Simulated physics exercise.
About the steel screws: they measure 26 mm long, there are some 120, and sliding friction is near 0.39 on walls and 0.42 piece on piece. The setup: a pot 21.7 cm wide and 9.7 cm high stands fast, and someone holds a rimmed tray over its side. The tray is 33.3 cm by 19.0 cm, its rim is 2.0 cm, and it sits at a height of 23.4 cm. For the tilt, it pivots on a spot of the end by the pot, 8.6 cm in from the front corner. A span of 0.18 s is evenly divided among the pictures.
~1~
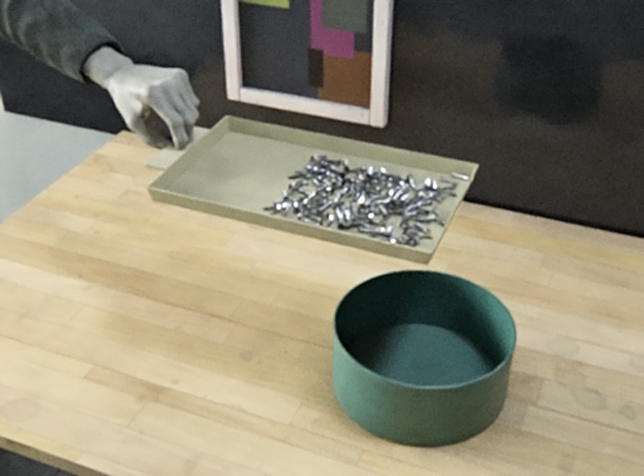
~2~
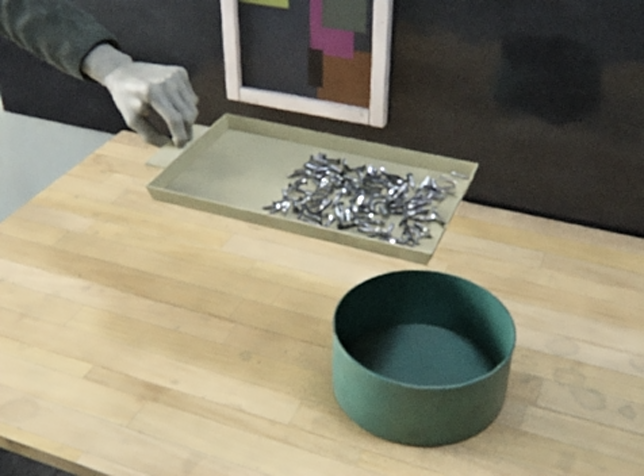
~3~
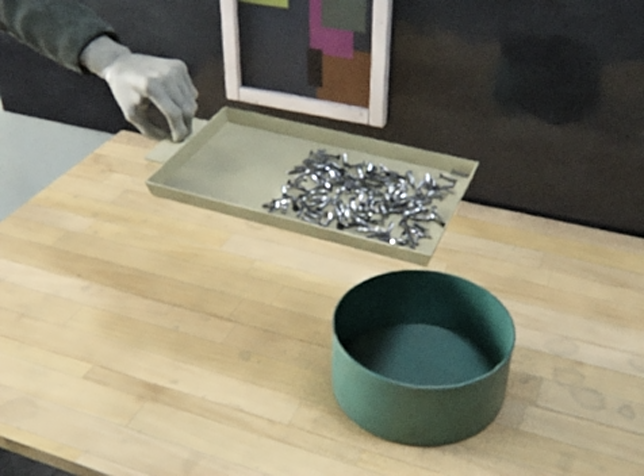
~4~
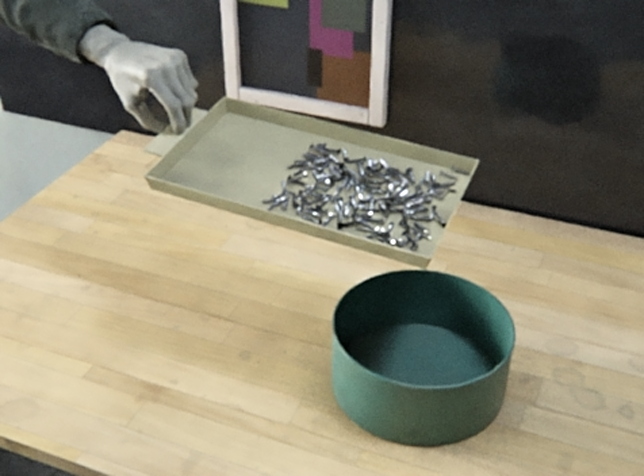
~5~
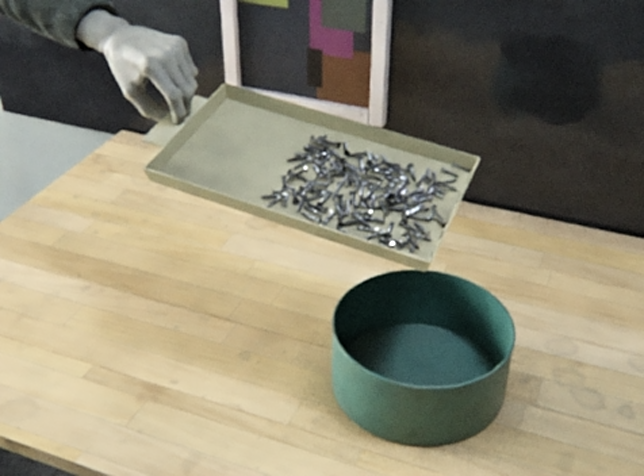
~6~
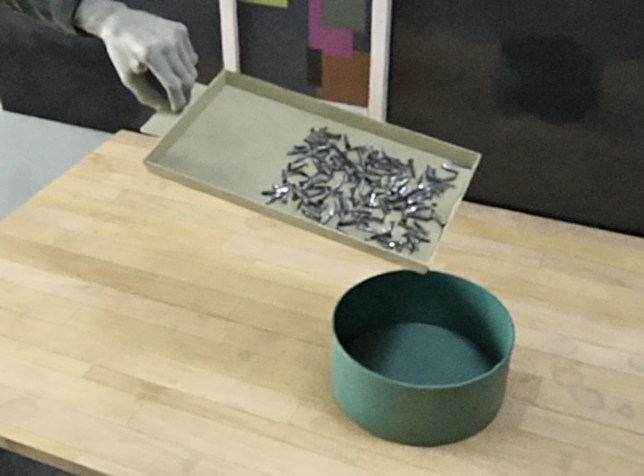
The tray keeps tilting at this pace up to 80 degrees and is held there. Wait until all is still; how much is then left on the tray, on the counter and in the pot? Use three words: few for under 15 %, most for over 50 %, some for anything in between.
Tray: Few; counter: Few; pot: Most.
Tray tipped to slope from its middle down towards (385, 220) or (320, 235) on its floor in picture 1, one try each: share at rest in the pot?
I'd put it at about 80 per cent for the first tilt and about 85 per cent for the second.
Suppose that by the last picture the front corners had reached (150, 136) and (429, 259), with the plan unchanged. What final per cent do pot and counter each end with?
In the pot: 75 per cent; on the counter: 20 per cent.
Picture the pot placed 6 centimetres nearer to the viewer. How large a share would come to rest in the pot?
I'd put it at around 95 per cent.
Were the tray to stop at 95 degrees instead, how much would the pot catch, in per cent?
95 percent.
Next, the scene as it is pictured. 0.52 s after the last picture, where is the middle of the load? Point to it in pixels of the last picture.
I'd put it close to (407, 258).
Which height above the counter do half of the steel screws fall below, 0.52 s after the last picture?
About 22 cm.
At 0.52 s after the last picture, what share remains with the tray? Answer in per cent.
Of the load, some 95 percent.
Then, 0.32 s after the last picture, tilt 46 degrees; the tray holds 100 %, the pot 0 %.
Then, 0.52 s after the last picture, tilt 68 degrees; the tray holds 95 %, the pot 0 %.
Then, 0.85 s after the last picture, tilt 80 degrees; the tray holds 15 %, the pot 75 %.
In the end, tray 5 %, counter 5 %, pot 95 %.
